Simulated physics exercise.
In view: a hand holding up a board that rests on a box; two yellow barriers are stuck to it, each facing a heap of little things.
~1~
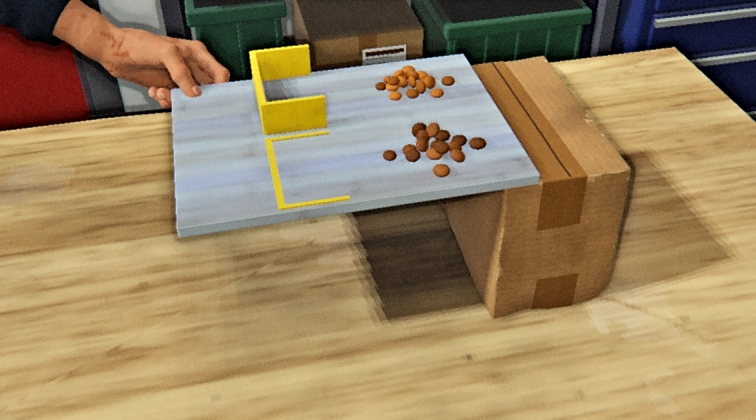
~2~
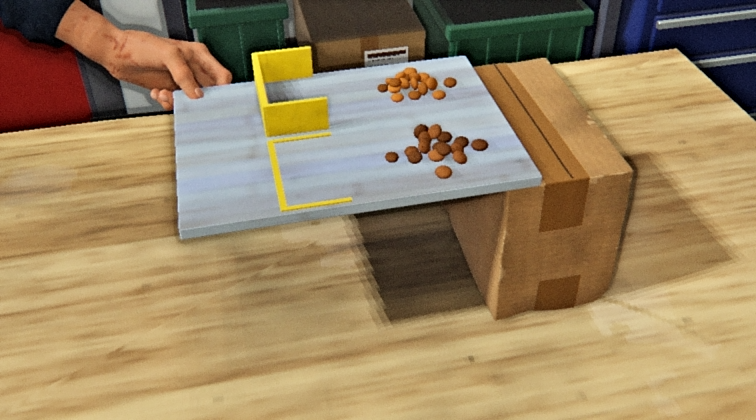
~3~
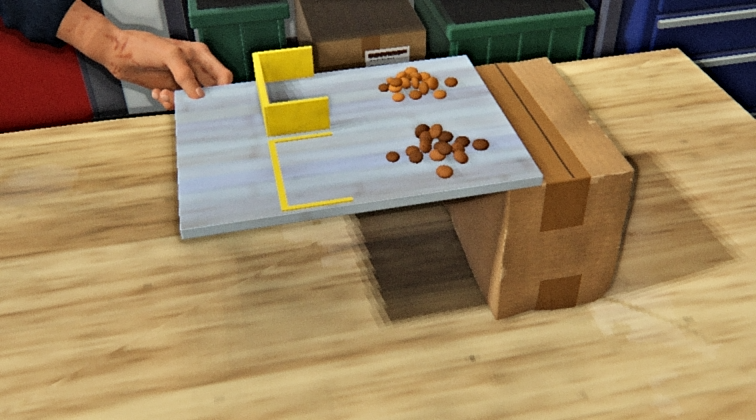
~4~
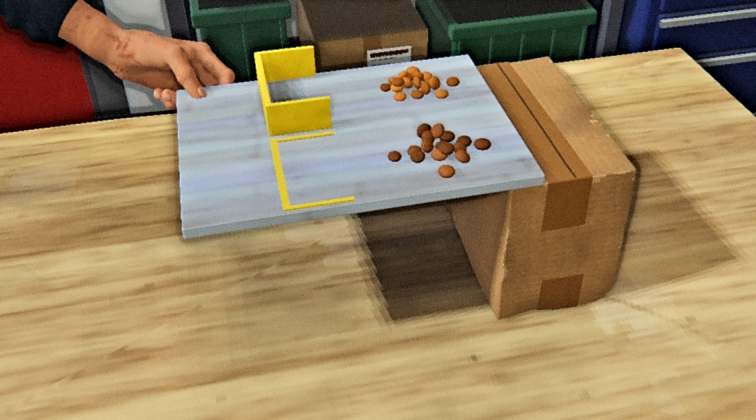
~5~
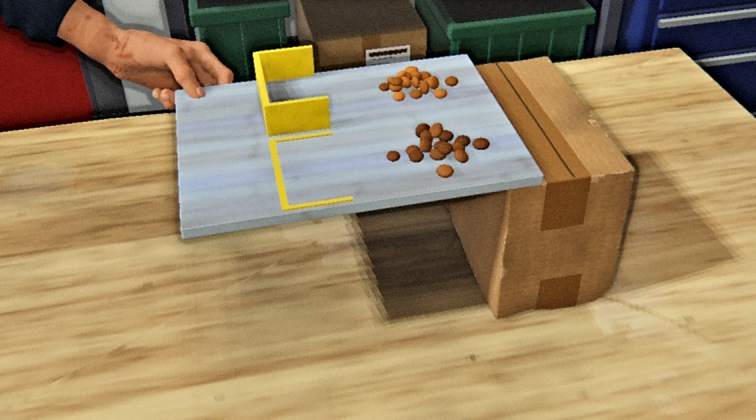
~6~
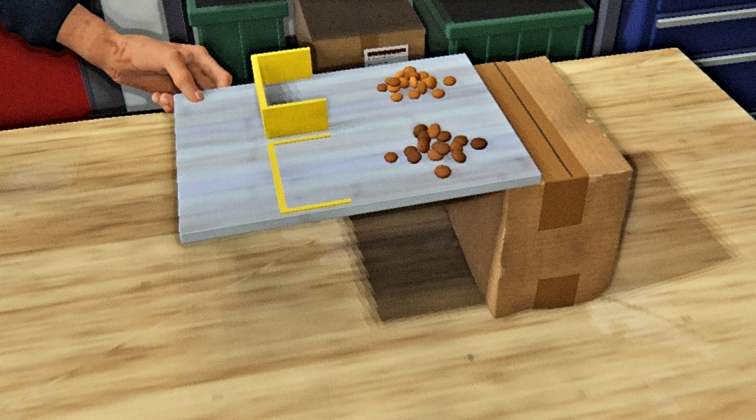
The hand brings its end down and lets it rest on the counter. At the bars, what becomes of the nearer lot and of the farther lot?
The nearer lot moves on past. The farther lot is arrested.
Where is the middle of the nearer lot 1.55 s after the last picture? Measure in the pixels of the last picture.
Somewhere close to (416, 181).
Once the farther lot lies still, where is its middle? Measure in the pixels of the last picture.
About (314, 186).
Then, 0.75 s on from there, board sloping at 14°; nearer lot where it was; farther lot where it was.
Then, 1.55 s on from there, board sloping at 29°; nearer lot on its way down; farther lot on its way down.
Then, 2.50 s on from there, board resting at 37°; nearer lot all but a few past its bar; farther lot has reached its bar.
In the end, board resting at 37°; nearer lot all but a few past its bar; farther lot gathered behind its bar.
